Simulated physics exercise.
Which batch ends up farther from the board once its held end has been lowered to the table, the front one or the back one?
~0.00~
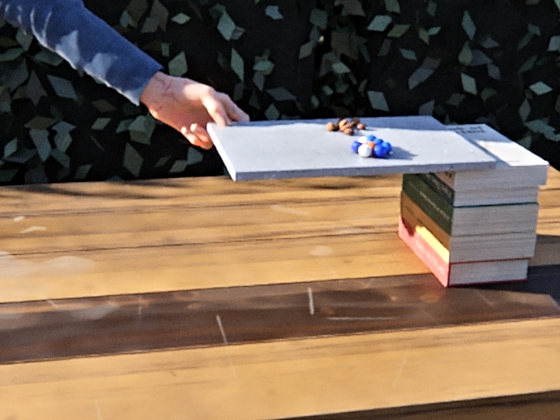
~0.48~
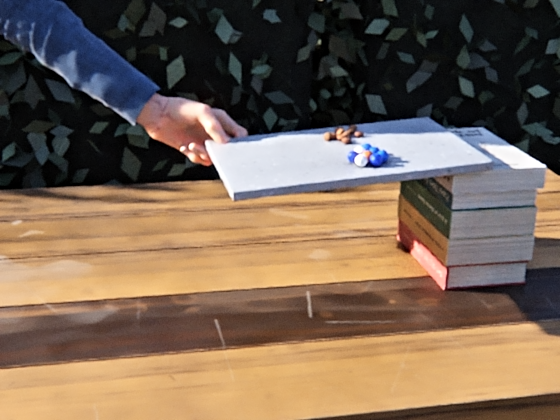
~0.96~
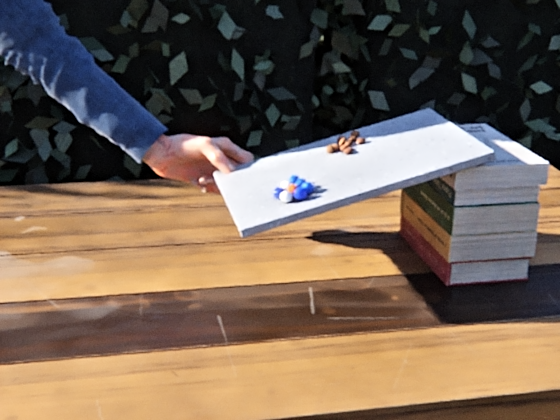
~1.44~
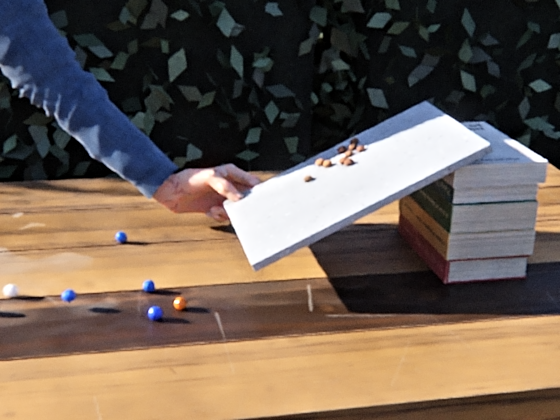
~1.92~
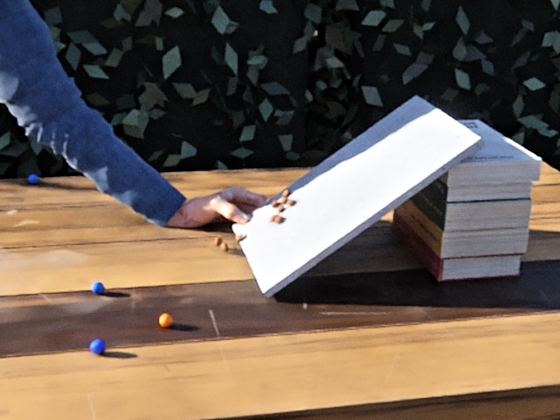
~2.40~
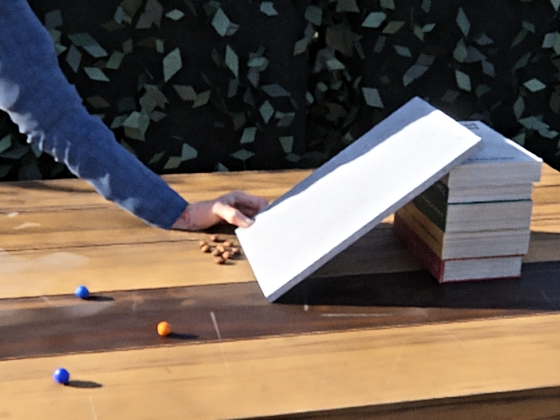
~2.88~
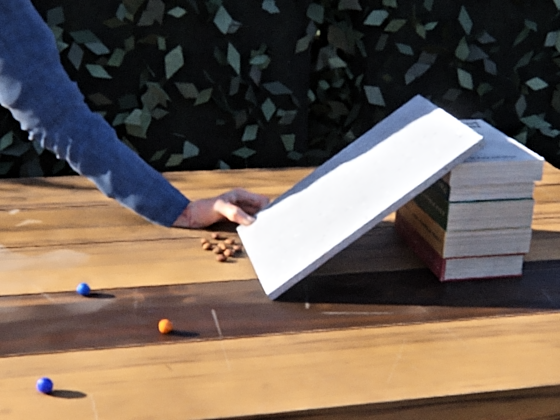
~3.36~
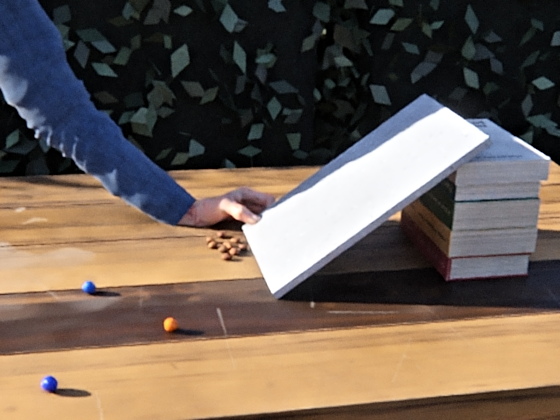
The front batch of mostly blue marbles ends up farther away, while the brown pieces from the back stay heaped near the foot of the board.
